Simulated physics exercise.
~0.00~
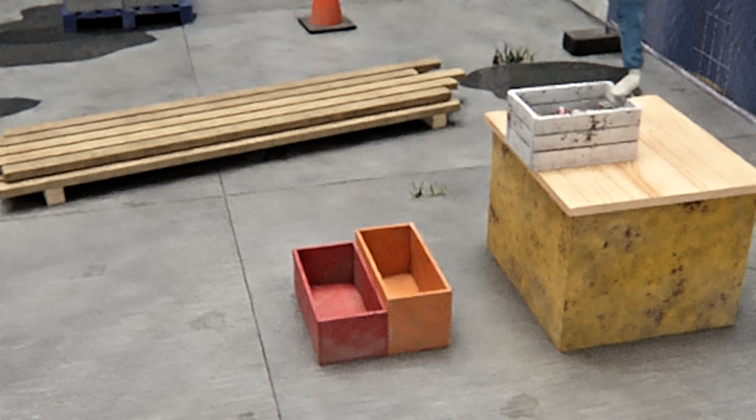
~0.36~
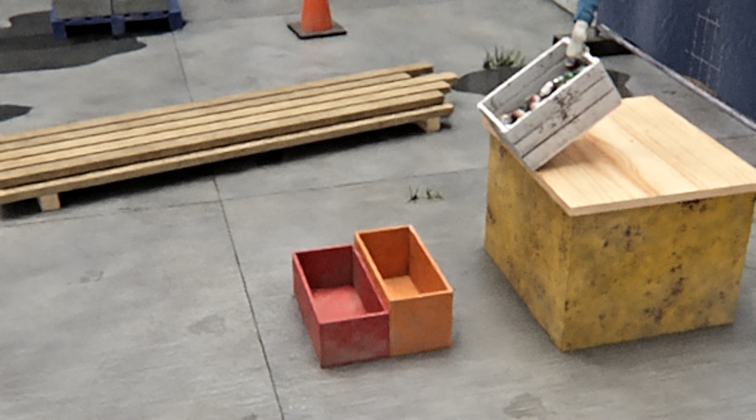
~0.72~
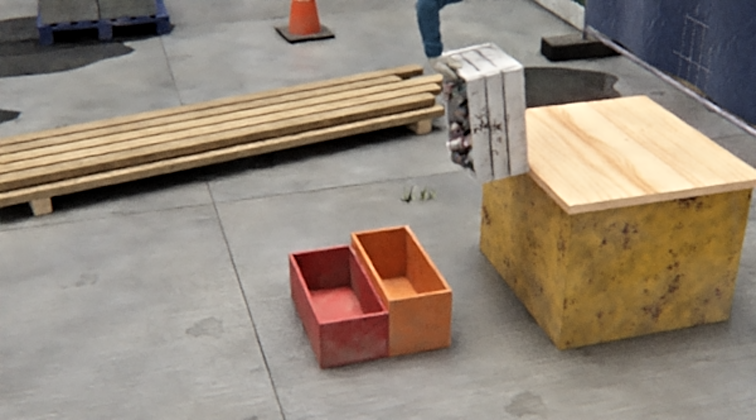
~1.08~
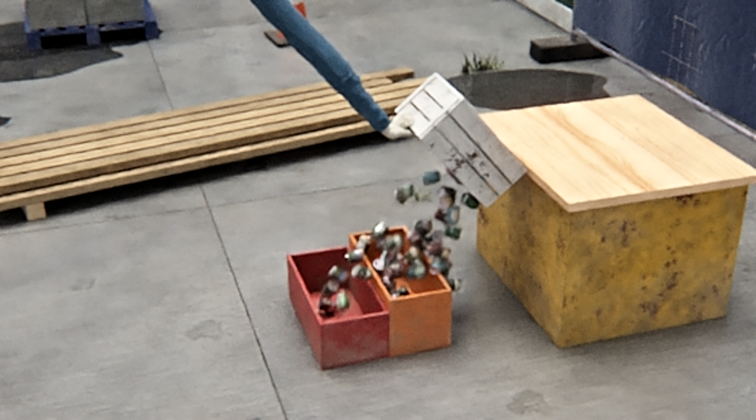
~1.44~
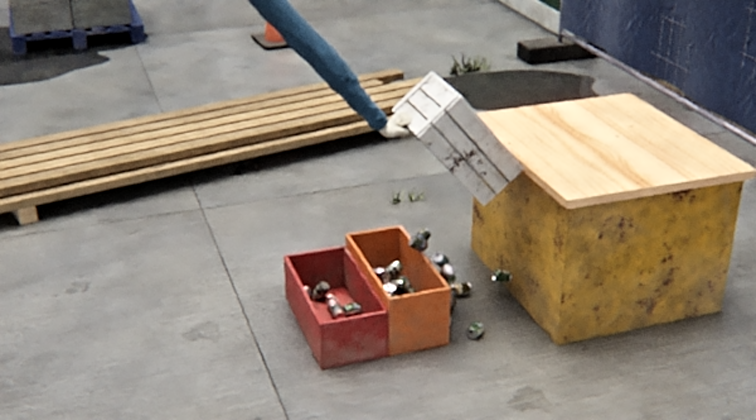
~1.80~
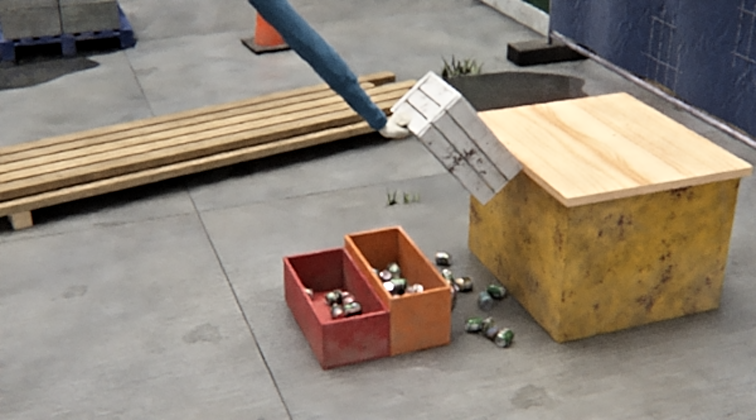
The video shows a blue-sleeved arm tipping a white slatted tote off a wooden-topped yellow bench, pouring small cans toward an orange tub and a red box on the concrete. Cans land in both containers, while several others end up on the ground between the orange tub and the bench.
